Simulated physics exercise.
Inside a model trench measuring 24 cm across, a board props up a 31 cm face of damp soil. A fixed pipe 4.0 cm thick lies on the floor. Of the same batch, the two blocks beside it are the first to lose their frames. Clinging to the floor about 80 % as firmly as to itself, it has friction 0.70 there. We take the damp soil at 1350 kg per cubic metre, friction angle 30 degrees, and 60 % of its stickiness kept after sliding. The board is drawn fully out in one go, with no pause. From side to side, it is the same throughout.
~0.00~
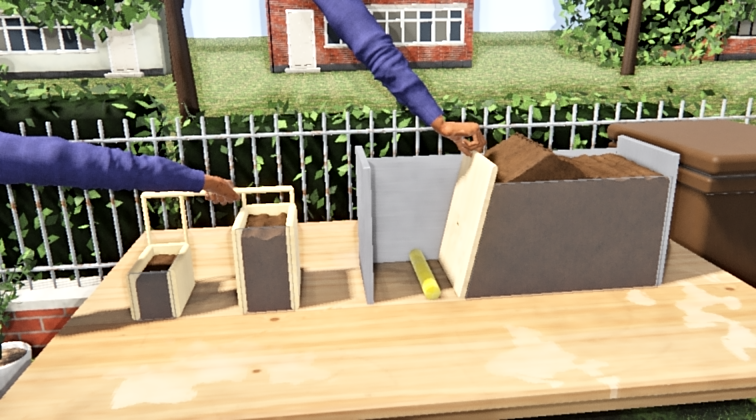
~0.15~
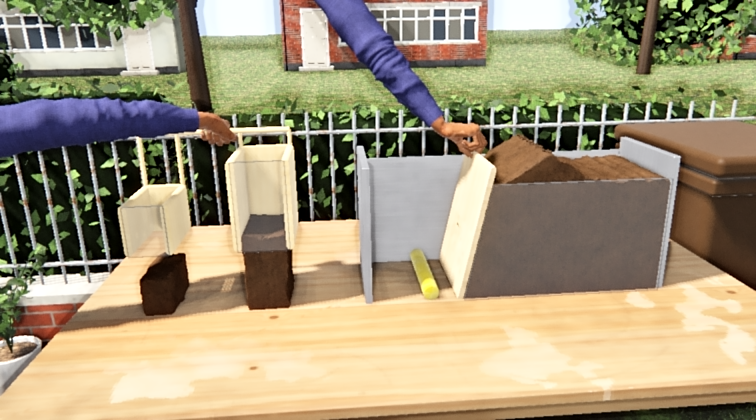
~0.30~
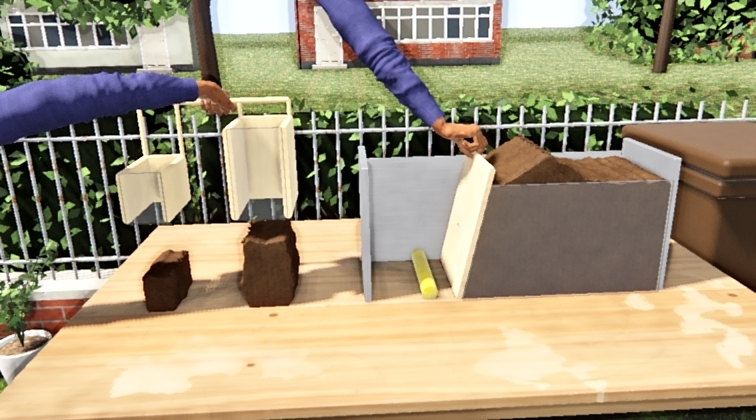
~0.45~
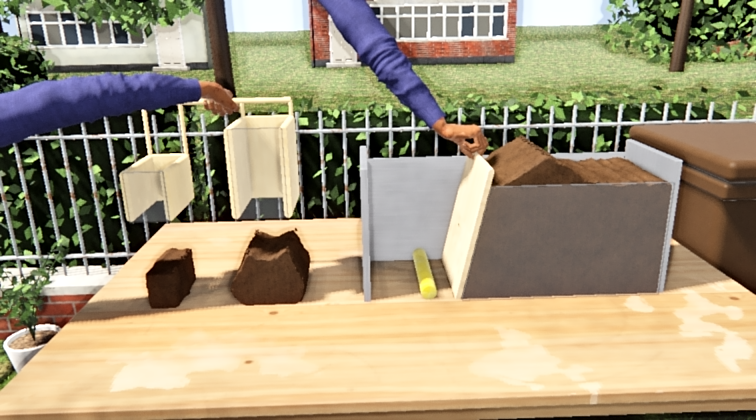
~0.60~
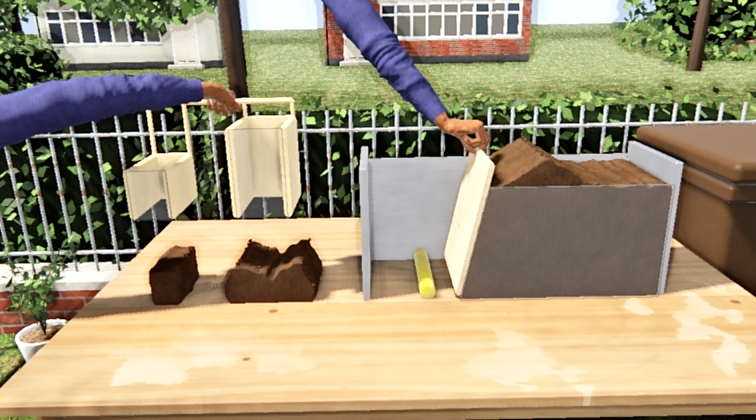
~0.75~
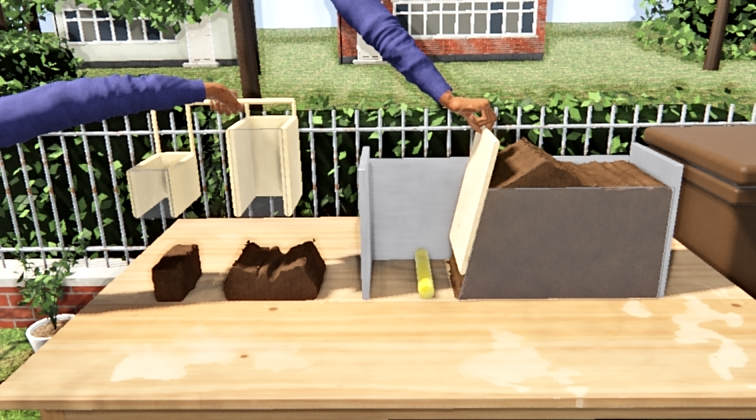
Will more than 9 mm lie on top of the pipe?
Outcome - pipe left fully hidden.
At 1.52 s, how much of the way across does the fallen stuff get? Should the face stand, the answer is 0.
Near 10 %.
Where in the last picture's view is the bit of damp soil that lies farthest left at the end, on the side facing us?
It lies at around (421, 269) in the last picture.
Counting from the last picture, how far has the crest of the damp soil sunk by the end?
By my estimate, near 7.0 cm.
After 0.98 s, the face still stands and nothing lies on the pipe.
After 1.25 s, the face still stands and nothing lies on the pipe.
After 1.52 s, the fallen stuff reaches 11 % of the way across and nothing lies on the pipe.
After 1.79 s, the fallen stuff reaches 38 % of the way across and 6.0 cm lies on the pipe.
After 2.19 s, the fallen stuff reaches 42 % of the way across and 7.5 cm lies on the pipe.
